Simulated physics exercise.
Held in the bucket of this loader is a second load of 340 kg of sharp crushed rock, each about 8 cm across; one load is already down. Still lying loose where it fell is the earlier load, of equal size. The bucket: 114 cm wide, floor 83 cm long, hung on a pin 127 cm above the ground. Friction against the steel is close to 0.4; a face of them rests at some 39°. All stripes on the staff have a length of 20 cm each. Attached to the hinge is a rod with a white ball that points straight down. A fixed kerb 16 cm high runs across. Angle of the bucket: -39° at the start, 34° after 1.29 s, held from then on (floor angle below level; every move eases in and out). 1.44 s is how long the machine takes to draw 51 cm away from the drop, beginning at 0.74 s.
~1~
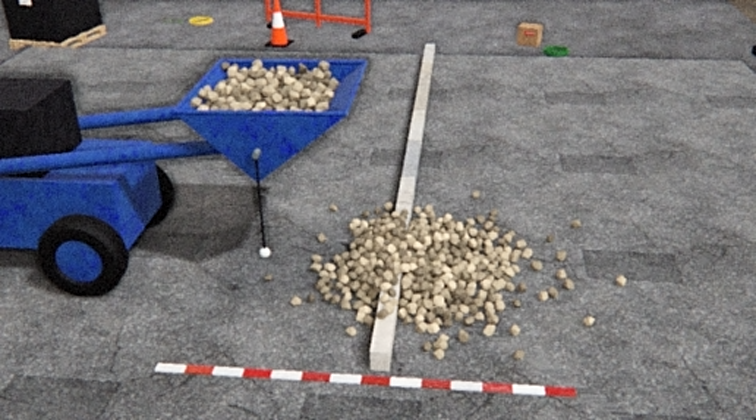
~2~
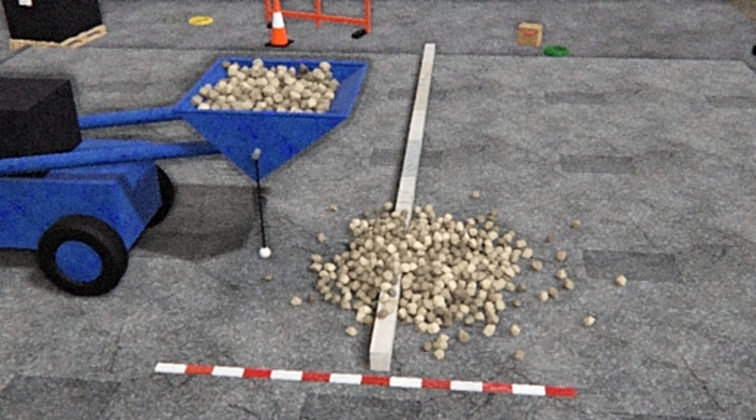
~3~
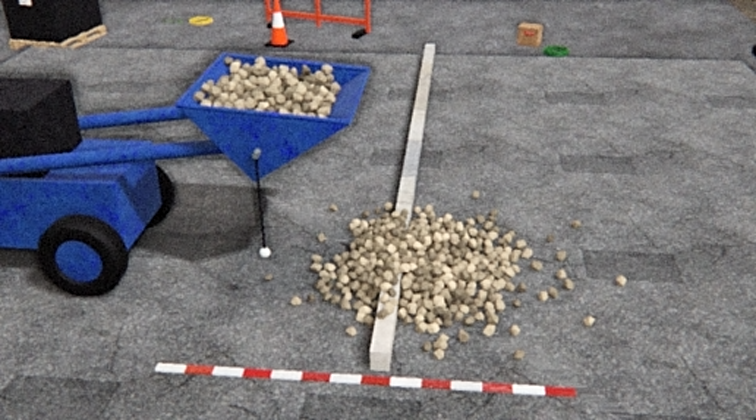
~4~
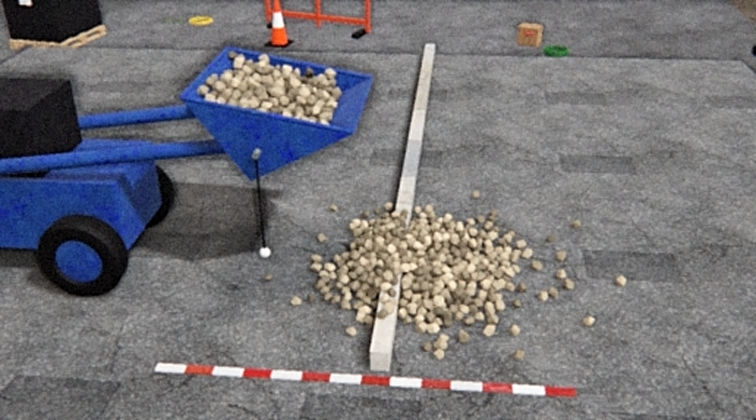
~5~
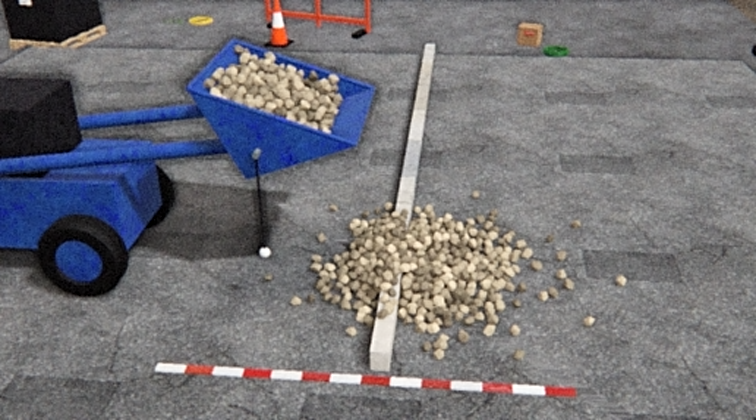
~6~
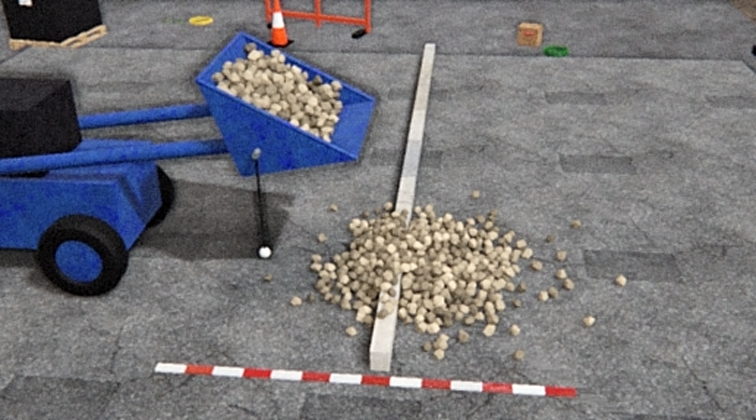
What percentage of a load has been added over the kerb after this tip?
1 %.
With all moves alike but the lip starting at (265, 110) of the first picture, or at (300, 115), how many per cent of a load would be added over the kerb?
The first would add around 0 per cent, the second around 0 per cent.
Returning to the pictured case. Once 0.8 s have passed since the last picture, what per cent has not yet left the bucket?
Close to 55 in a hundred is still held.
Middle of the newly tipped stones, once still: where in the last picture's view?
Middle: Approx. (336, 255) px.
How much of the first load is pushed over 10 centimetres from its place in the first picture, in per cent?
Estimate: 0 %, roughly.
Then, 0.4 s after the last picture the floor is at 23°; in per cent of one load, 100 in the bucket, 34 on this side of the kerb, 66 over the kerb; the foremost stones are at (572, 270).
Then, 0.8 s after the last picture the floor is at 34°; in per cent of one load, 56 in the bucket, 78 on this side of the kerb, 66 over the kerb; the foremost stones are at (572, 270).
Then, 2.1 s after the last picture the floor is at 34°; in per cent of one load, 0 in the bucket, 133 on this side of the kerb, 67 over the kerb; the foremost stones are at (572, 270).
Then, 4.7 s after the last picture the floor is at 34°; in per cent of one load, 0 in the bucket, 133 on this side of the kerb, 67 over the kerb; the foremost stones are at (572, 270). Net gain over the kerb, 1.
